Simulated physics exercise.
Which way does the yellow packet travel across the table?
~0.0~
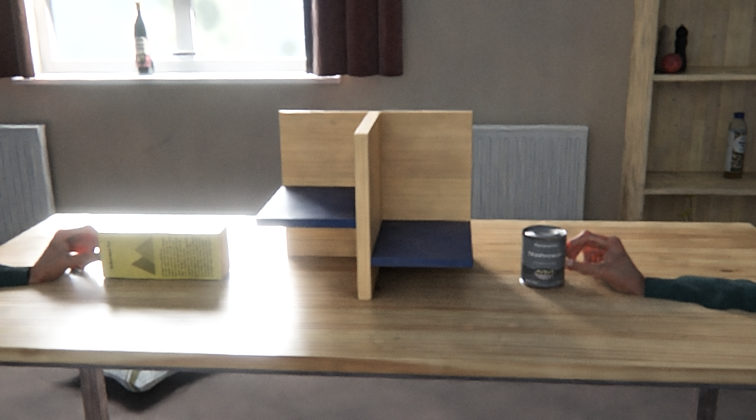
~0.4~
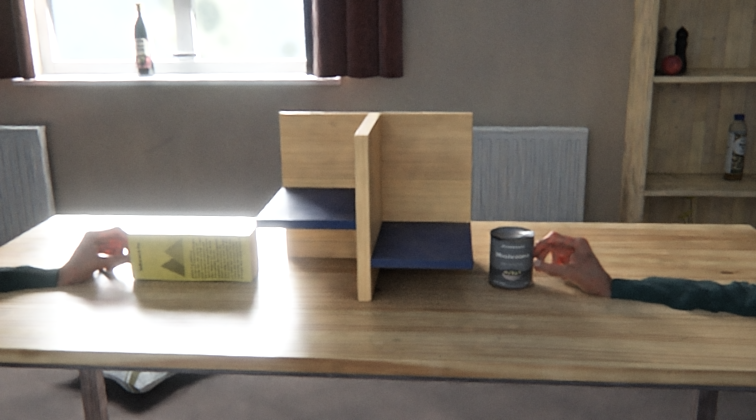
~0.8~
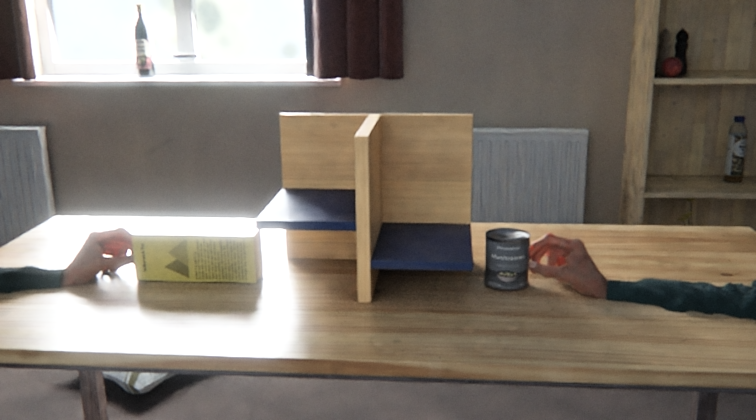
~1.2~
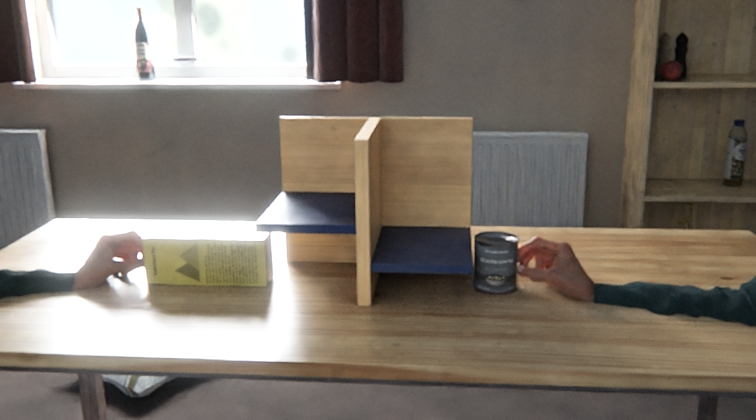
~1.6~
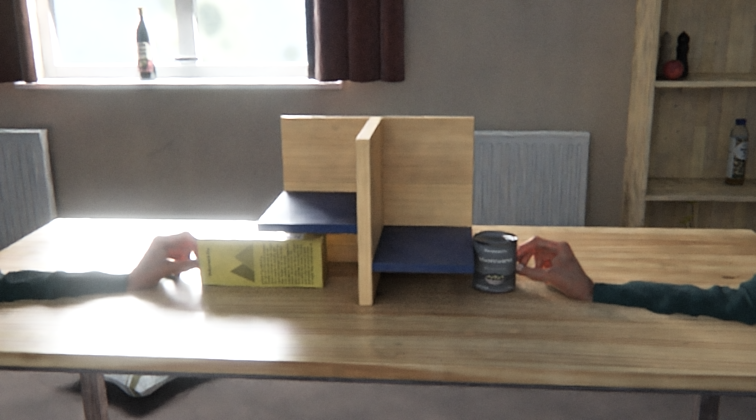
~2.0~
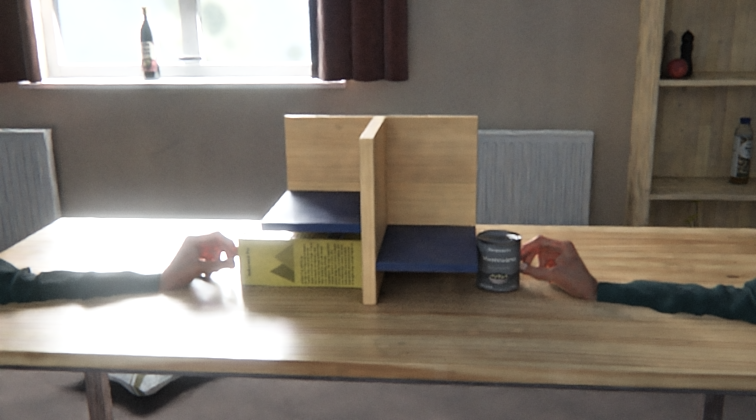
The yellow packet moves to the right, sliding in under the left side of the shelf.
